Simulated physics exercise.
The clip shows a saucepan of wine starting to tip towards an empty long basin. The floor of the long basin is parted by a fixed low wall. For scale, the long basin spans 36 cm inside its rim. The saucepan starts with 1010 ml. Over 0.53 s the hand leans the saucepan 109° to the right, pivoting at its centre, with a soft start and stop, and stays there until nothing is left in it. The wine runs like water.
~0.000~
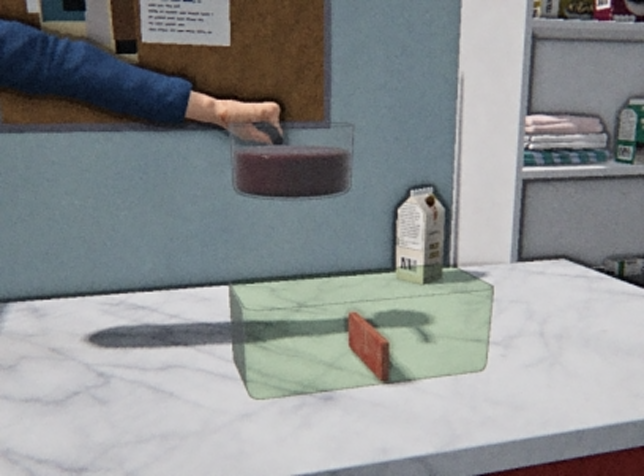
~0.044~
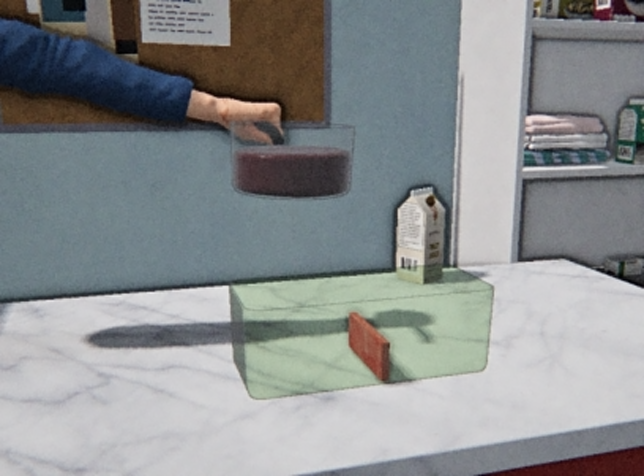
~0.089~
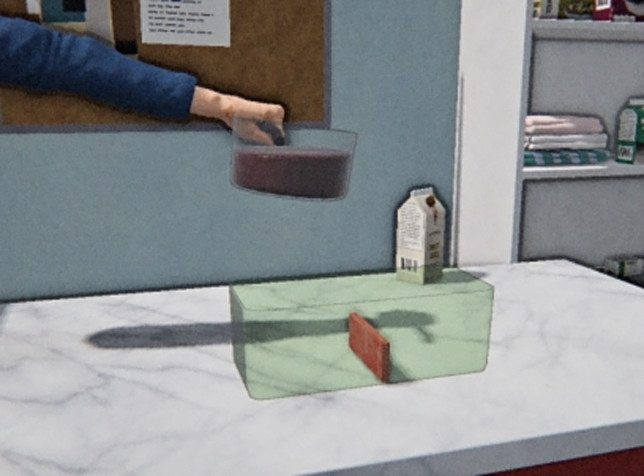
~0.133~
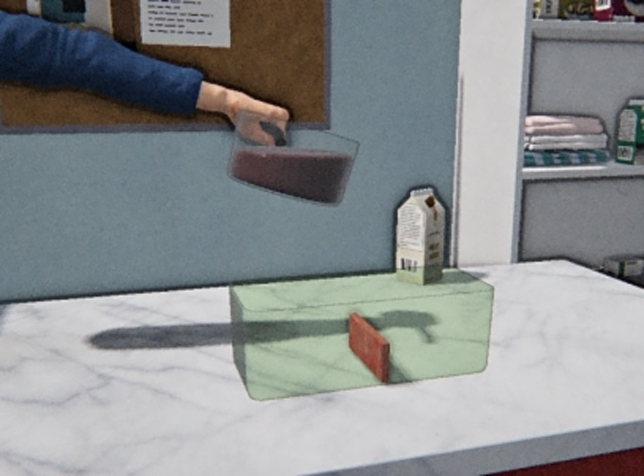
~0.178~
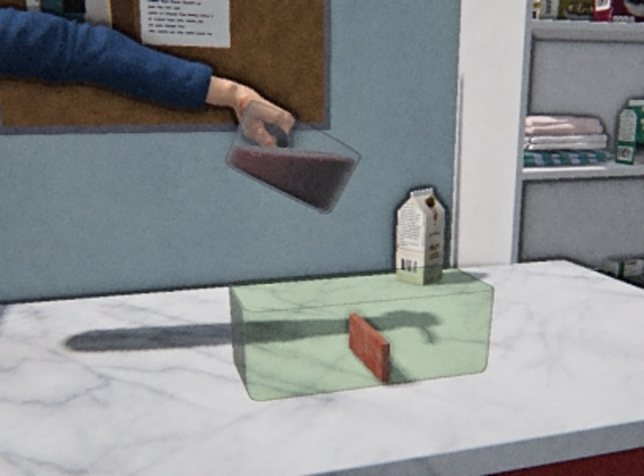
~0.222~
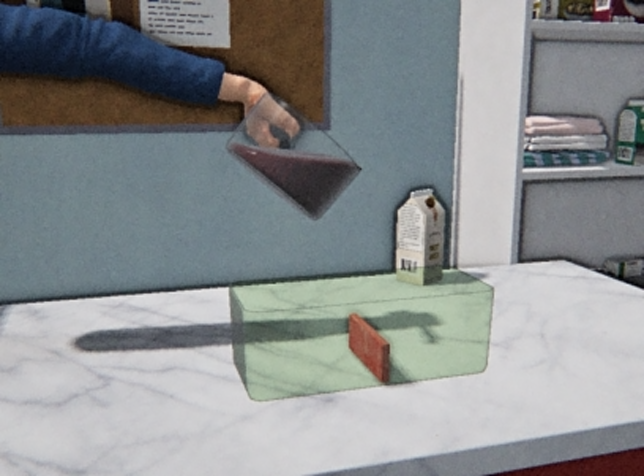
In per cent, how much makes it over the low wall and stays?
The far part has some 53 per cent.
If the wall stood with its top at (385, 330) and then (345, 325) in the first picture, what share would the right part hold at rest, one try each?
In turn about 25 and 85 per cent.
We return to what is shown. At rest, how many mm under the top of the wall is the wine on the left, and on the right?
Some 40 mm on the left and 32 mm on the right.
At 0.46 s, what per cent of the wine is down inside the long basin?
About 18 per cent.
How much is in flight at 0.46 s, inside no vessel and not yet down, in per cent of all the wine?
About 56 per cent.
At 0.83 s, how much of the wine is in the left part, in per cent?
About 36 per cent.
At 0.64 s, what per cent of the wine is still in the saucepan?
Near 6 in a hundred.
Then, 0.46 s in, the tilt is 105° and 26 per cent is still to pour, 0 is left of the wall and 18 right of it.
Then, 0.64 s in, the tilt is 109° and 6 per cent is still to pour, 23 is left of the wall and 61 right of it.
Then, 0.83 s in, the tilt is 109° and 0 per cent is still to pour, 37 is left of the wall and 48 right of it.
Then, 1.03 s in, the tilt is 109° and 0 per cent is still to pour, 43 is left of the wall and 53 right of it.
Finally, 43 per cent lies left of the wall, 53 right of it and 4 outside.
